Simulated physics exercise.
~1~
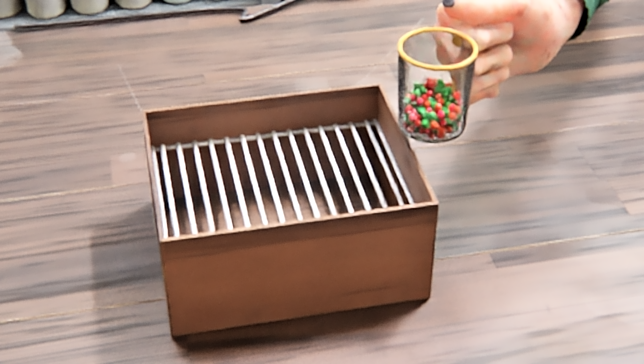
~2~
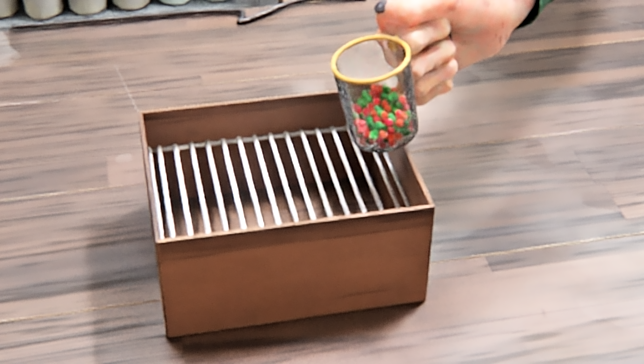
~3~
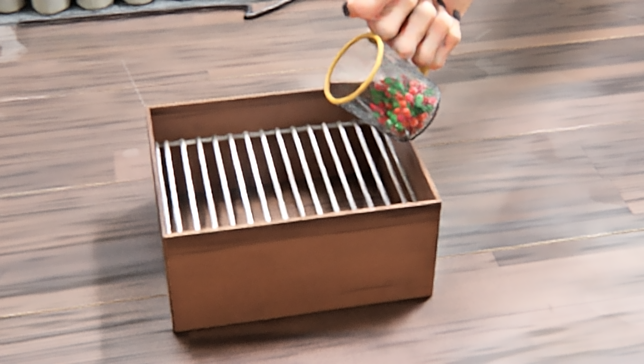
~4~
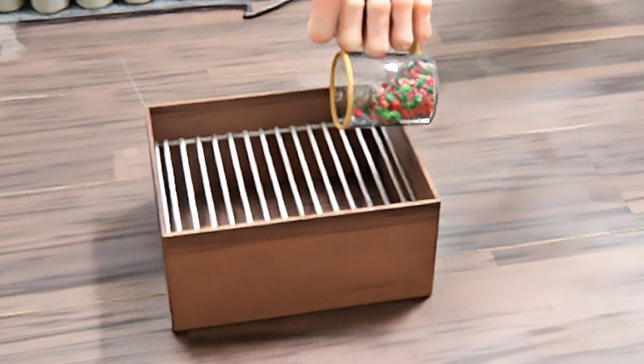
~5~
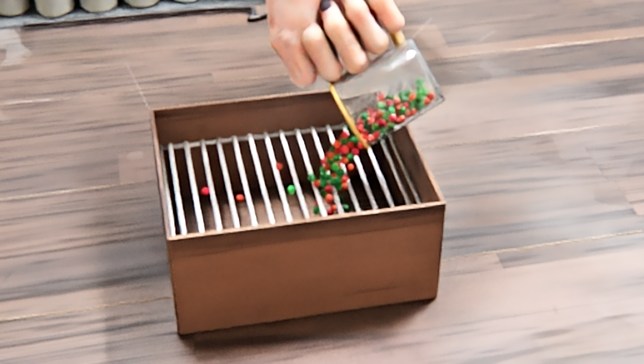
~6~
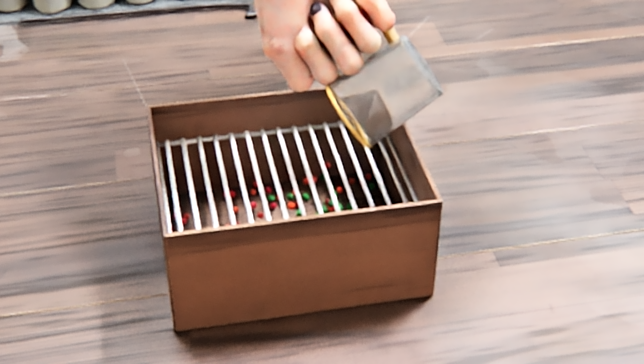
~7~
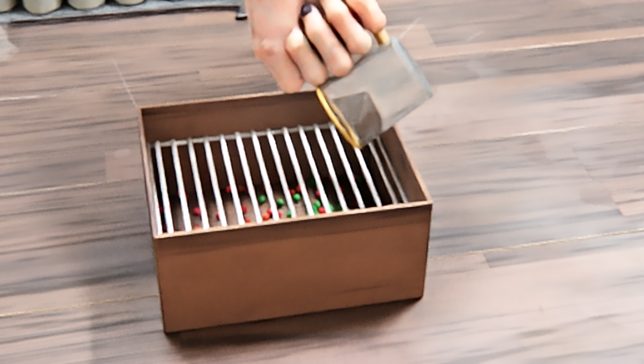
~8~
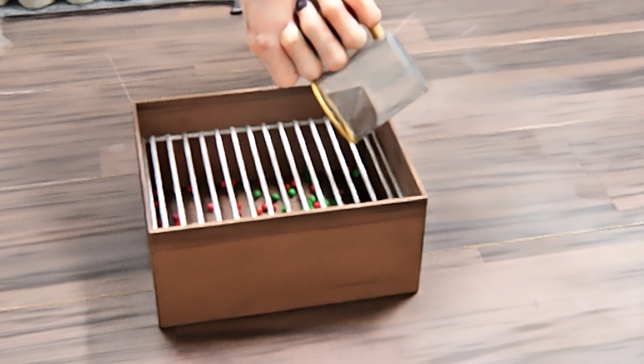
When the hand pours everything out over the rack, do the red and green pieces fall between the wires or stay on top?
Both the red pieces and the green pieces fall between the wires and end up under the rack.
